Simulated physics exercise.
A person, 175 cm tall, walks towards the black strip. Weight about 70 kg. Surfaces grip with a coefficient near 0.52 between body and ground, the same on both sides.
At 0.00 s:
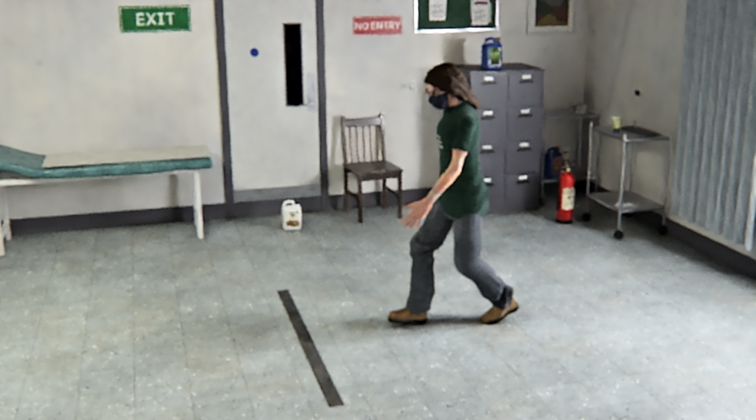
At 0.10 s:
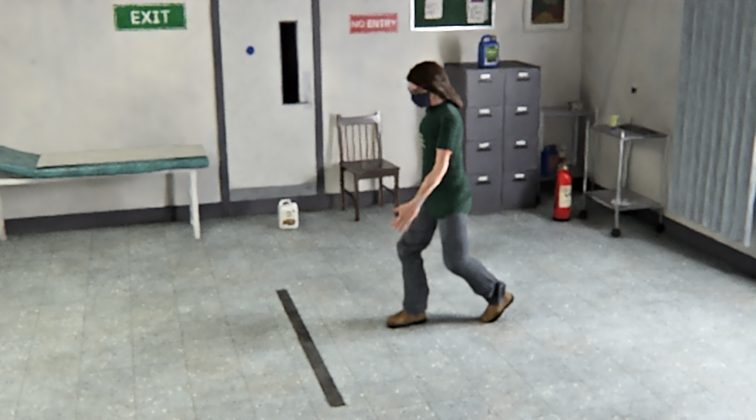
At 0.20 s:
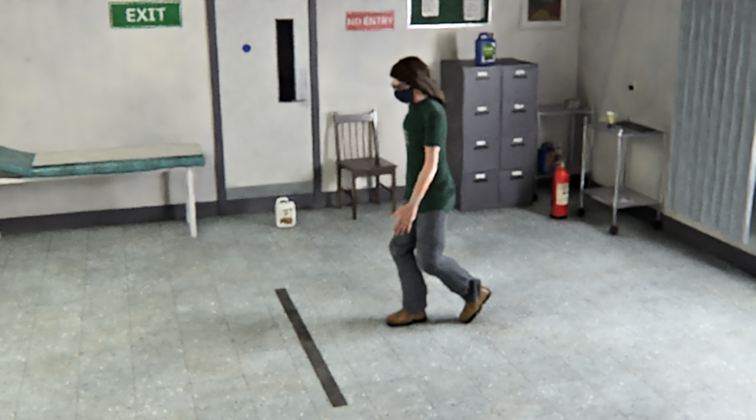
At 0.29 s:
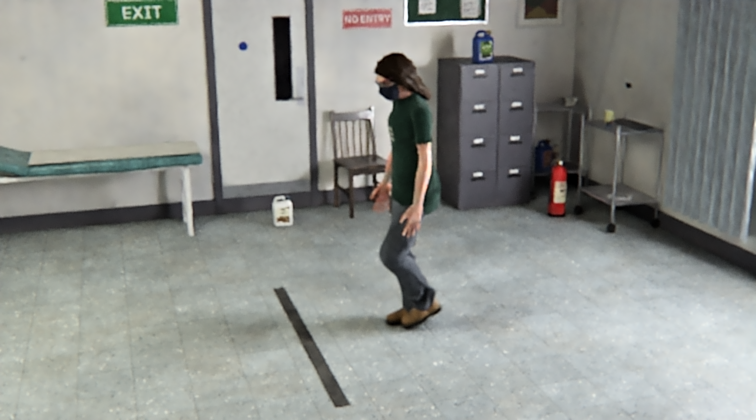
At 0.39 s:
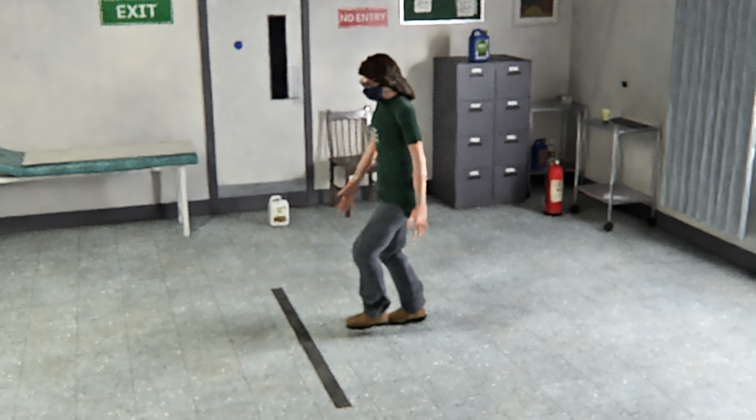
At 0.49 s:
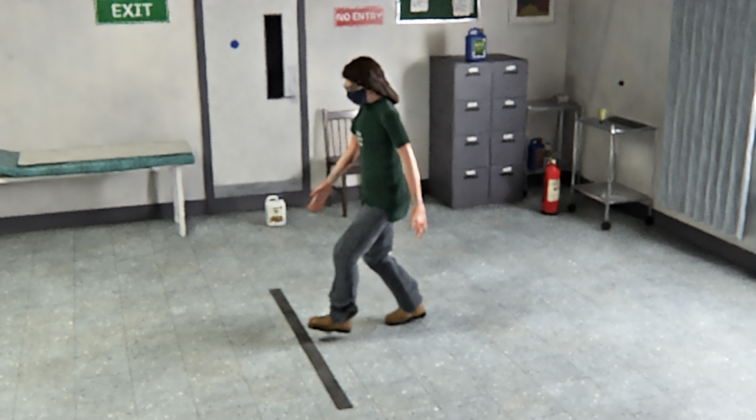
Person with long dark hair, a mask and a green shirt walking left across a tiled room towards a black floor strip.
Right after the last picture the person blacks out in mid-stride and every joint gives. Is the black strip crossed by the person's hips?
The person's hips cross the black strip.
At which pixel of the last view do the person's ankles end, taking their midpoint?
At about (348, 337).
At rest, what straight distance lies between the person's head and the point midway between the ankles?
Some 100 cm apart.
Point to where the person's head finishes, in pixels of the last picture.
At about (180, 375).
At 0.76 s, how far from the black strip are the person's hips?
Some 30 cm short of it.
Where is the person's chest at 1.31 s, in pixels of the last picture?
Around (238, 321).
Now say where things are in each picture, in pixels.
The first frame shows person's hips (462, 196), person's chest (460, 139), black strip (312, 359).
The second frame shows person's hips (444, 195), person's chest (443, 138); 11 cm covered.
The third frame shows person's hips (428, 192), person's chest (427, 134); 21 cm covered.
The fourth frame shows person's hips (414, 189), person's chest (412, 131); 31 cm covered.
The fifth frame shows person's hips (400, 191), person's chest (397, 132); 40 cm covered.
The sixth frame shows person's hips (385, 195), person's chest (381, 136), black strip (314, 360); 50 cm covered. Speed about 1.0 m/s.
After 0.76 s the person's hips are 28 cm short of the black strip, near (348, 247) in the last picture's view.
After 1.01 s the person's hips are 13 cm short of the black strip, near (326, 280) in the last picture's view; the person's chest 7 cm past the black strip.
After 1.31 s the person's hips are 10 cm past the black strip, near (299, 325) in the last picture's view.
At rest, 2.1 s, person's hips cross the black strip; person's head crosses the black strip; person's chest crosses the black strip.
